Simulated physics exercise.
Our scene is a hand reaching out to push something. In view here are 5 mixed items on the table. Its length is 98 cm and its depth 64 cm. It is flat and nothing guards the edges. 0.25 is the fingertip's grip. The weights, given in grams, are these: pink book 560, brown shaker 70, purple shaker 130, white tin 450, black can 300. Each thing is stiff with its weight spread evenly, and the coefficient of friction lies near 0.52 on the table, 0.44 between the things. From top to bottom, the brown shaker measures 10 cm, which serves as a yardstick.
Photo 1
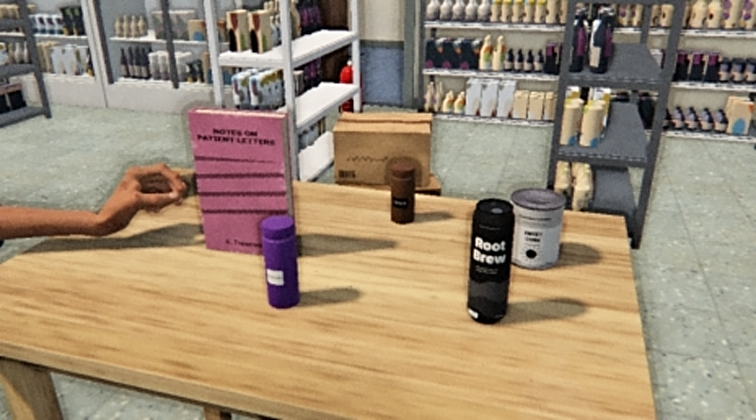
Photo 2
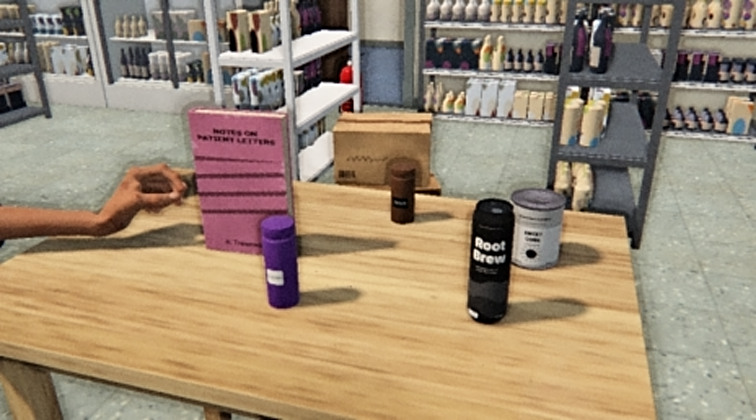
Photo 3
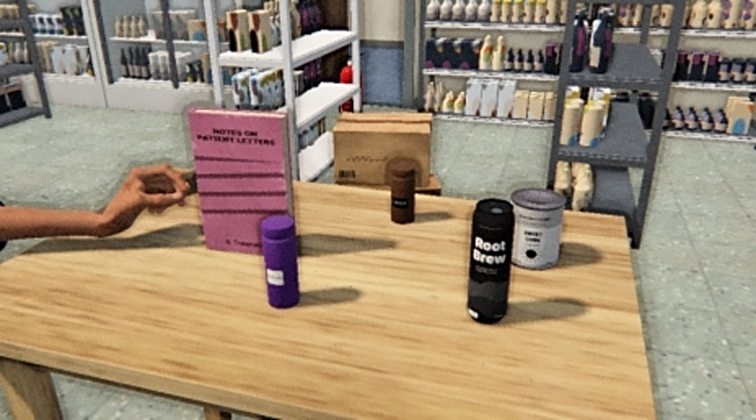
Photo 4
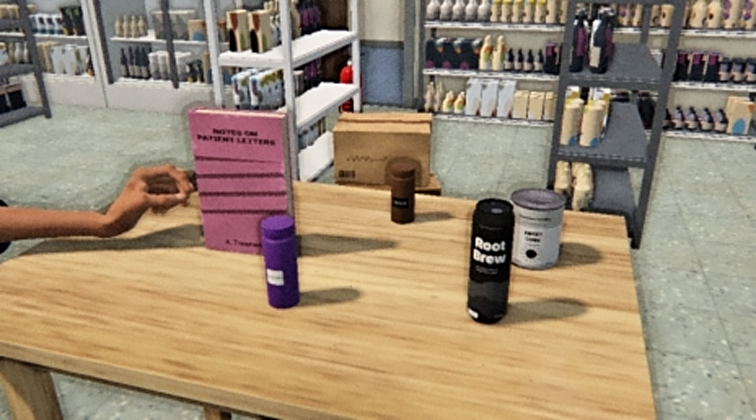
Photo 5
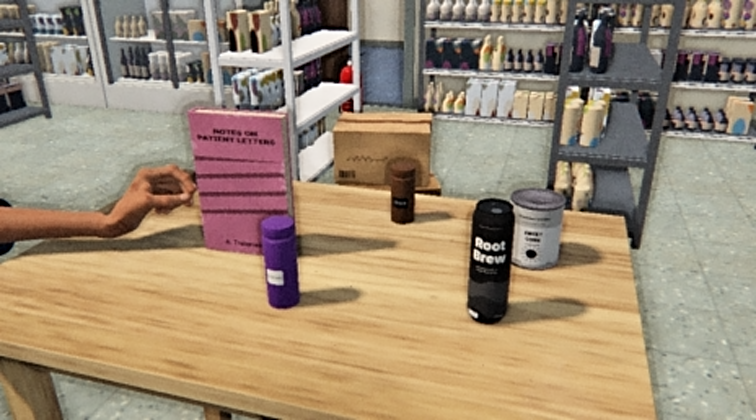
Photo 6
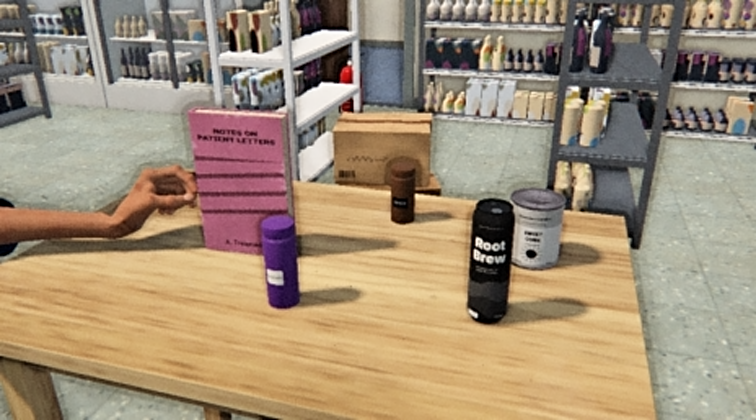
A hand at the left moves very slightly toward a pink book on a wooden table.
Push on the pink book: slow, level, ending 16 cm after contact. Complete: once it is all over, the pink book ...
... is still standing.
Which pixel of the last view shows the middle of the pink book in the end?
End position, around (339, 194).
Then, 1.00 s on from there, hand has come 10 cm; pink book moved 5 cm near (275, 188).
Then, 1.80 s on from there, hand has come 15 cm; pink book moved 11 cm near (308, 191).
In the end, not toppled but over 5 cm from the start, pink book; the other 4 under 5 cm from the start. At the end, from the last picture's camera, pink book near (339, 194).
